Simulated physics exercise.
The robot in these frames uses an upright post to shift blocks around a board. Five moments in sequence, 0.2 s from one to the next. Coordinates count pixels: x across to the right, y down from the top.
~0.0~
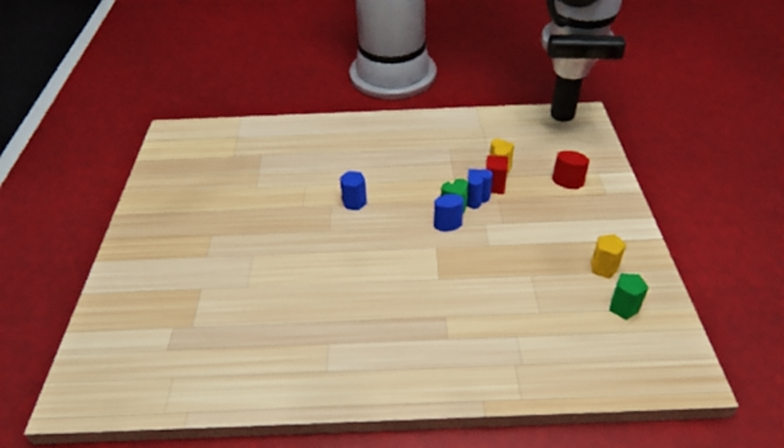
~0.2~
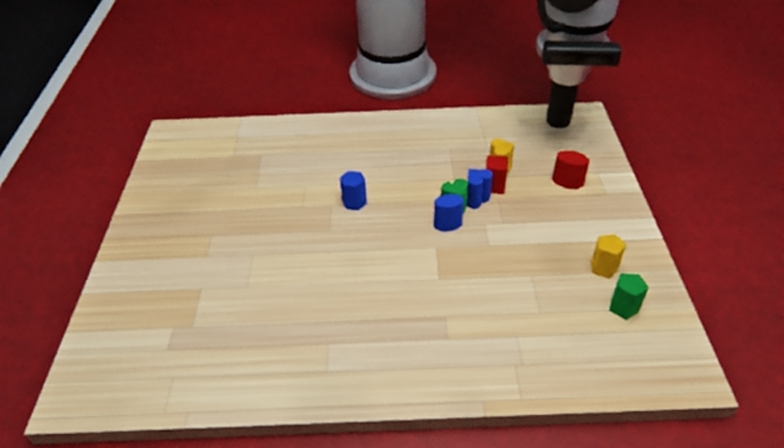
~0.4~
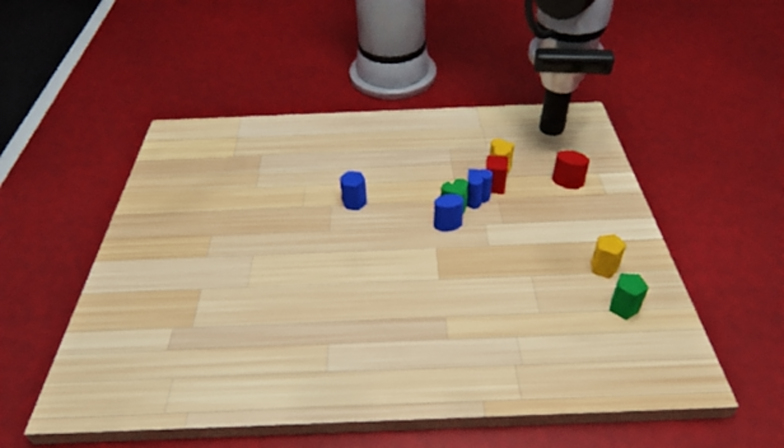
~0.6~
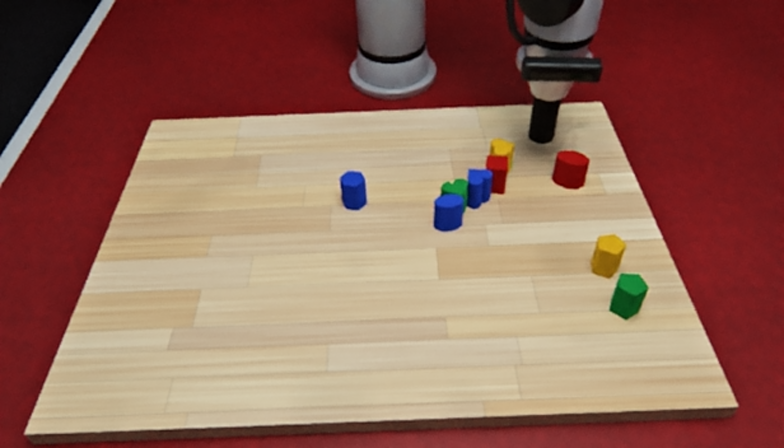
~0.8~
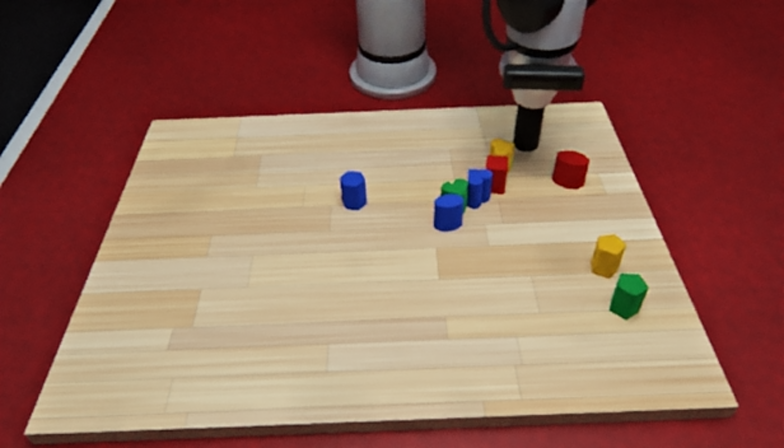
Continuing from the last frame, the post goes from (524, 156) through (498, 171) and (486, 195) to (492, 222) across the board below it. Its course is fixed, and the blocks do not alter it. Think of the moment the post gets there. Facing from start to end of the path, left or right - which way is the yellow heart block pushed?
Sideways shift: Right.
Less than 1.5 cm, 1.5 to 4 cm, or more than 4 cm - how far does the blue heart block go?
If I had to pick, the blue heart block travels beyond 4 cm here.
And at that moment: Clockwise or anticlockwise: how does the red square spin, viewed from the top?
Looking from above, the answer is counterclockwise.
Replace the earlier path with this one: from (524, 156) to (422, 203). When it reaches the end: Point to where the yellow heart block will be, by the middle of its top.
At roughly (402, 188).
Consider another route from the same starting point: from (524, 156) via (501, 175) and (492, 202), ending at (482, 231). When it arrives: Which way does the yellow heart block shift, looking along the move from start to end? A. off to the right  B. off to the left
My answer is option A.
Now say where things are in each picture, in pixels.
The first frame shows tip of the post (562, 116), middles of tops, blue oval block (449, 200), green heart block (456, 186), blue heart block (479, 175), red square (497, 162), yellow heart block (502, 146).
The second frame shows post (558, 122), nothing pushed.
The third frame shows post (552, 129), nothing pushed.
The fourth frame shows post (541, 137), nothing pushed.
The fifth frame shows post (526, 145), blue oval block (449, 200), green heart block (456, 186), blue heart block (479, 175), red square (497, 162), yellow heart block (502, 146).
What follows on the original path. One third of the way, post (499, 160); blue heart block (479, 179), turned 20° clockwise; red square (494, 166), turned 30° anticlockwise; yellow heart block (481, 154), turned 30° clockwise.
Two thirds of the way, post (487, 184); blue oval block (446, 203), turned 25° clockwise; blue heart block (475, 201), turned 40° clockwise; red square (489, 190), turned 55° anticlockwise; yellow heart block (463, 167), turned 85° clockwise.
At the end, post (494, 211); blue oval block (444, 205), turned 45° clockwise; green heart block unmoved; blue heart block (465, 221), turned 75° clockwise; red square (488, 218), turned 20° anticlockwise; yellow heart block (463, 167), turned 85° clockwise.
